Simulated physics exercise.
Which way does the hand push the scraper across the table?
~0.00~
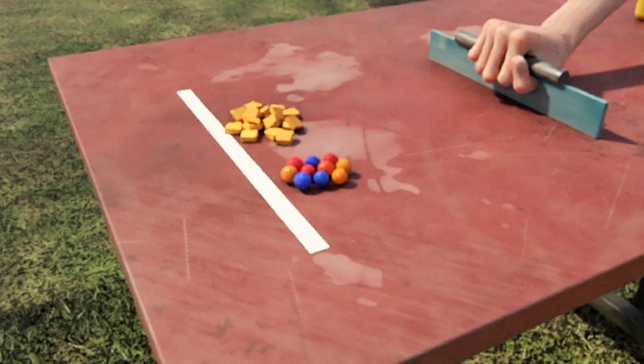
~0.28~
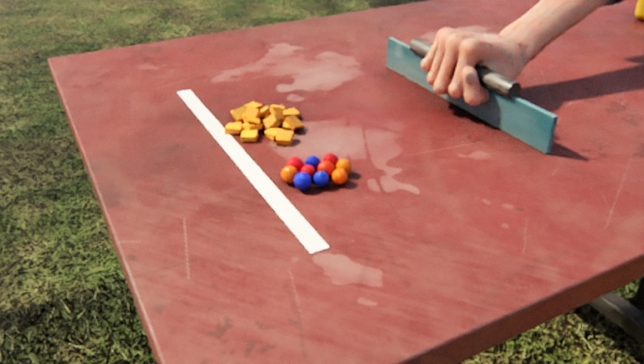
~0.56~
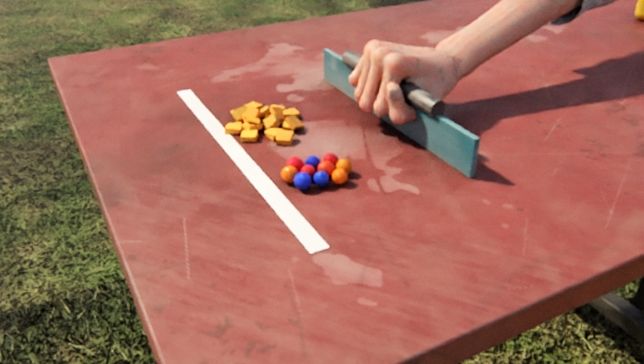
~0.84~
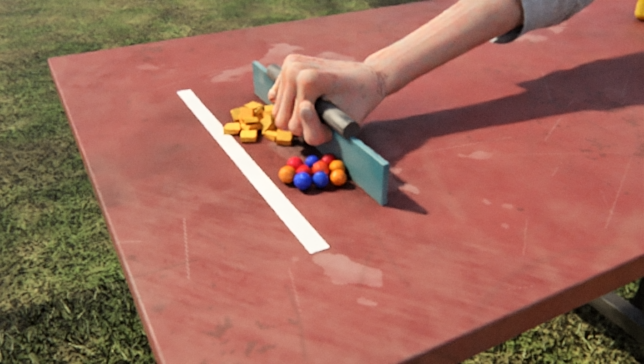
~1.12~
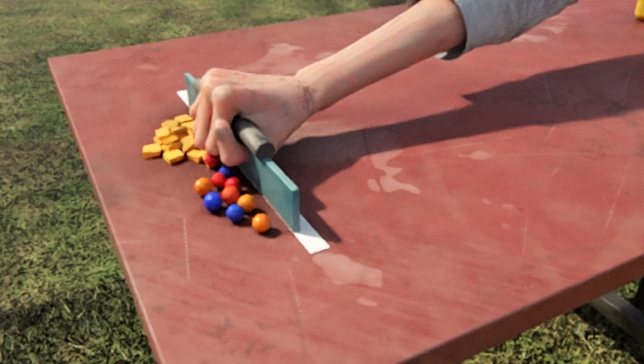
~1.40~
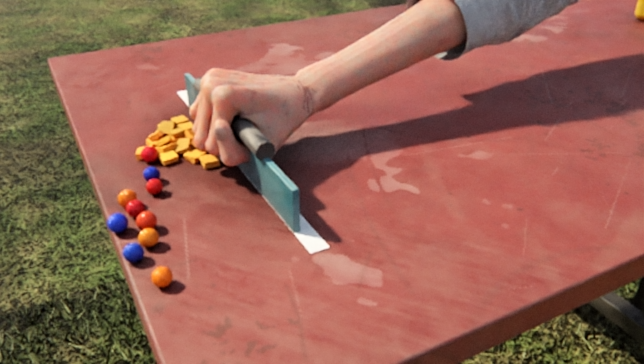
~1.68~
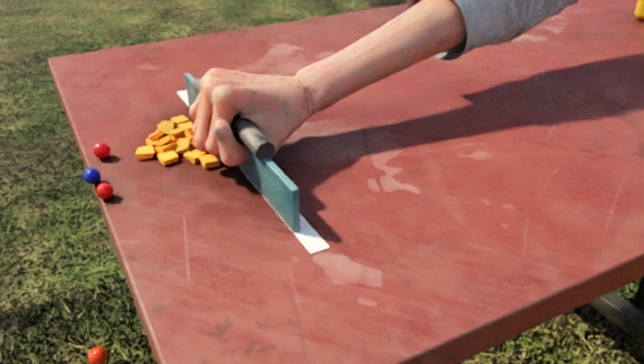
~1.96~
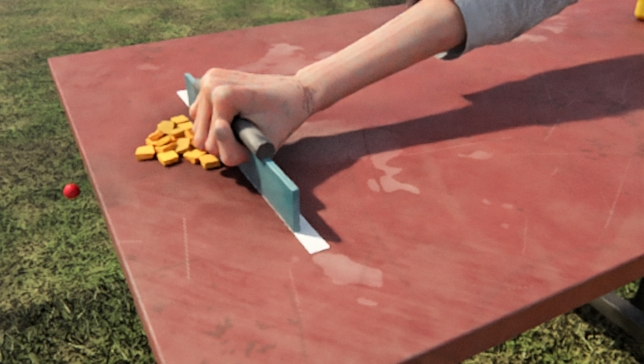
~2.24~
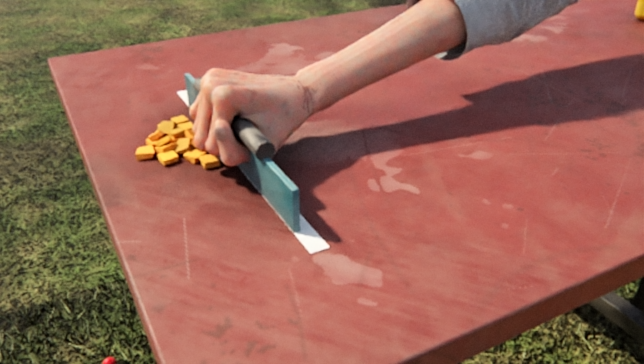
The hand pushes the scraper toward the left, until it stops at the white tape.
A hand swept a teal scraper across a red table into a cluster of colourful balls and a pile of yellow pieces, then stopped at the white tape. The balls rolled on over the edge, while the yellow pieces stayed on the table.
